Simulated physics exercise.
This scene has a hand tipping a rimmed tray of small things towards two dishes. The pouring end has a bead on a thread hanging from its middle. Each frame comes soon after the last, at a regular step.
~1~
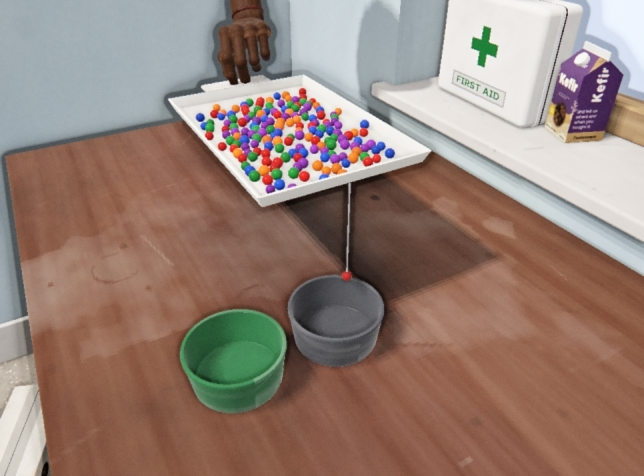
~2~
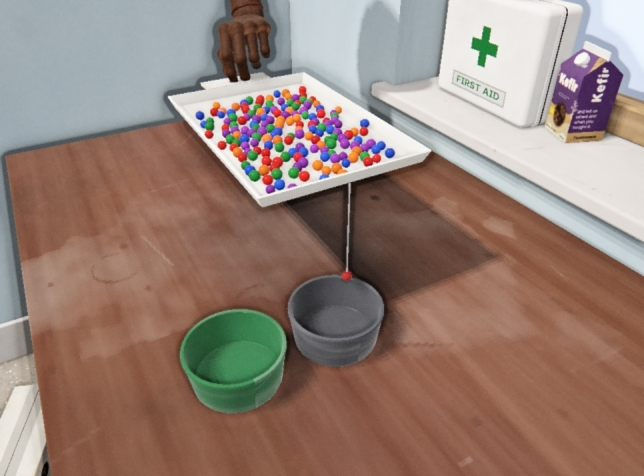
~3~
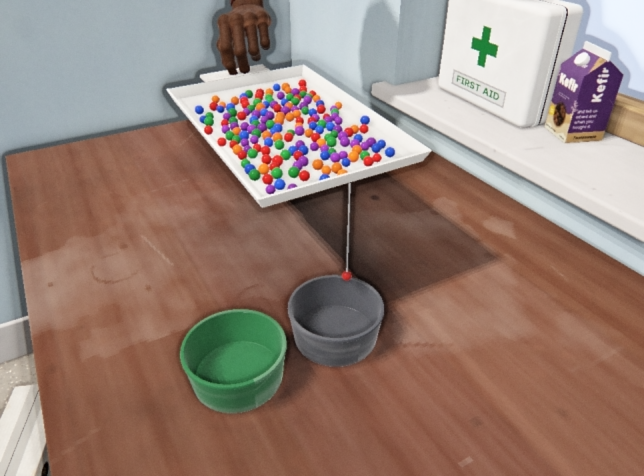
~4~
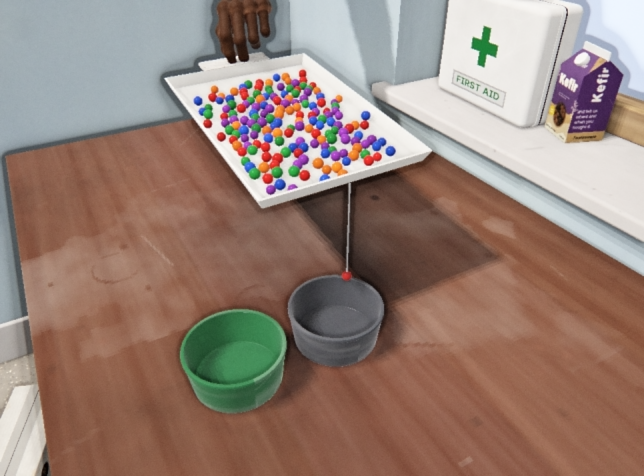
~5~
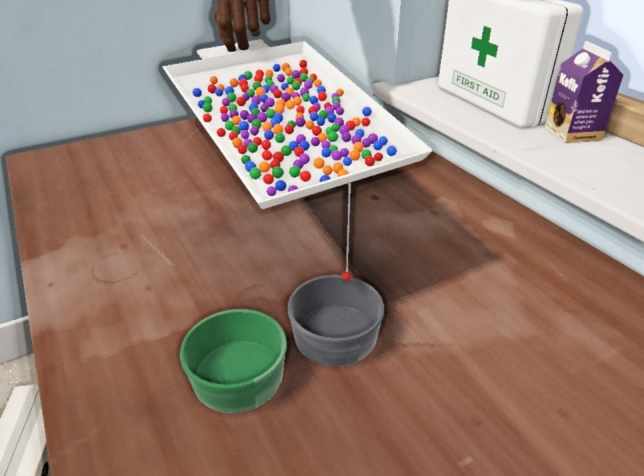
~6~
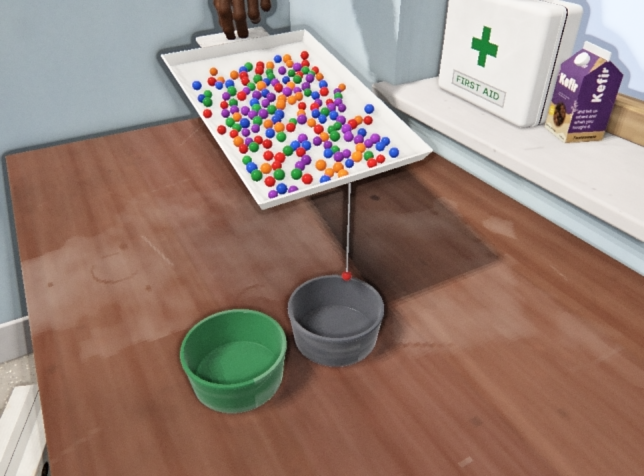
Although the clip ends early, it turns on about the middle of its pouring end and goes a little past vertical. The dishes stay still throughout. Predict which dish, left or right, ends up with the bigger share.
Right.
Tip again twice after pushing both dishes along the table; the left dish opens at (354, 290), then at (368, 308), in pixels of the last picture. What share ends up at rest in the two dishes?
First some 30, then 50 per cent.
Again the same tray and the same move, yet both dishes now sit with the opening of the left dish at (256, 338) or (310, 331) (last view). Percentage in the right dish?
Roughly 40% on the first try and 30% on the second.
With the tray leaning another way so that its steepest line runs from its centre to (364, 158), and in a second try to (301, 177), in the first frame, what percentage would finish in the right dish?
I'd expect around 10 in a hundred first and around 40 in a hundred second.
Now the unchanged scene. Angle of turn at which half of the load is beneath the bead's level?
I'd say close to 65 degrees.
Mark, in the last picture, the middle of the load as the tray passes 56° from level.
(334, 194).
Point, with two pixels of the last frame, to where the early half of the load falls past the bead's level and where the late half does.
The early half goes through (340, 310), the late half through (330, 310).
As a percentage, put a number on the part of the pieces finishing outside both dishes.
Roughly 40 per cent.
Just after the last frame, tray tipped steeply; roughly half on the tray; about a tenth in the left dish; about a tenth in the right dish; about a tenth outside both; roughly a quarter in the air.
A moment on, tray tipped right over; about a tenth in the left dish; roughly half in the right dish; roughly a third outside both; just a few in the air.
Further on, tray tipped past a quarter turn; about a tenth in the left dish; roughly half in the right dish; roughly a third outside both.
When it is over, tray tipped past a quarter turn; about a tenth in the left dish; roughly half in the right dish; roughly a third outside both.
